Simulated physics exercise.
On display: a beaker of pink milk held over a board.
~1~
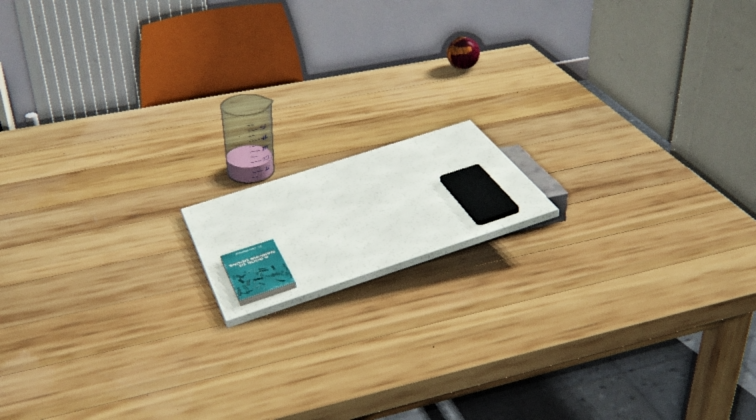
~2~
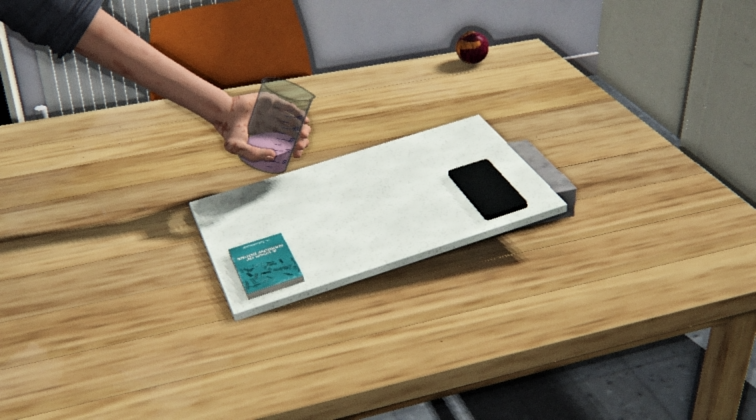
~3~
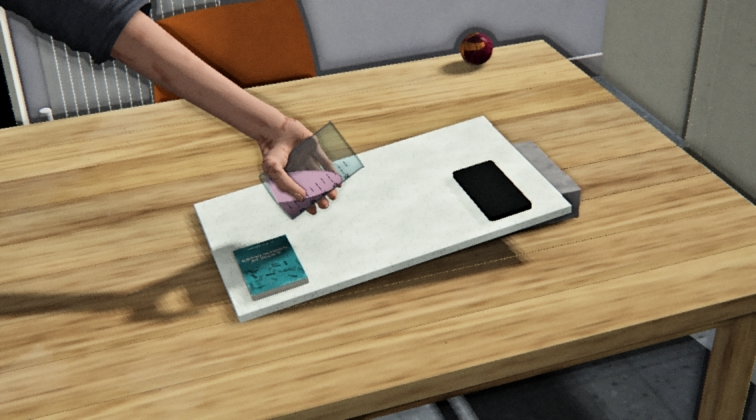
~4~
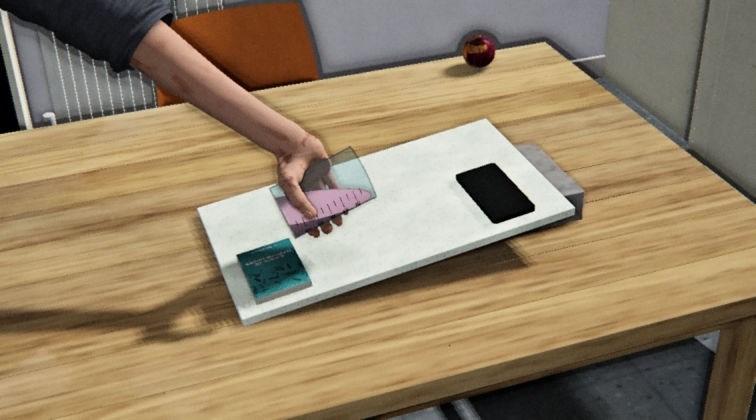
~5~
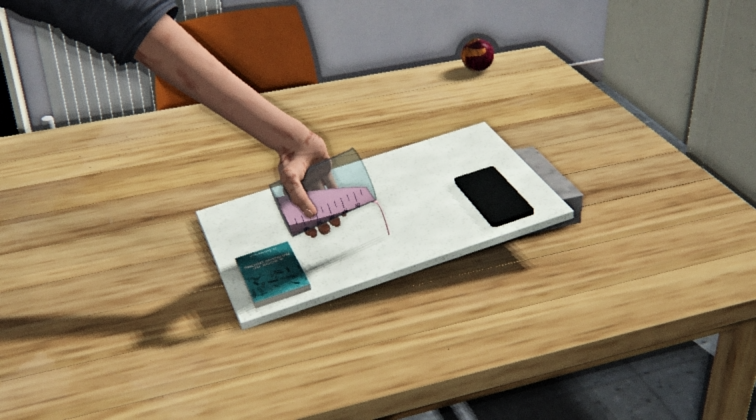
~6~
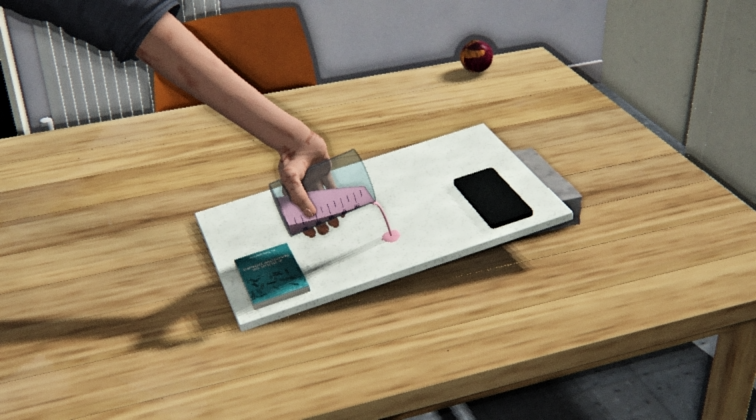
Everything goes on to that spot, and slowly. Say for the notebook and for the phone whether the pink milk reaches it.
Reached or not: Notebook: Yes; phone: No.
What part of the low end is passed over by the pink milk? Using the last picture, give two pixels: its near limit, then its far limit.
It's wet between (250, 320) at the near end and (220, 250) at the far end.
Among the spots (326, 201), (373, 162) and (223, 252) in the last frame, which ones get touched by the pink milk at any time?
First spot missed, second spot missed, last spot touched.
A moment on, it runs down to the left; the notebook is untouched; the phone is untouched.
Further on, it runs down to the left and off the end; the notebook is reached; the phone is untouched.
When it is over, it runs down to the left and off the end; the notebook is reached; the phone is untouched.
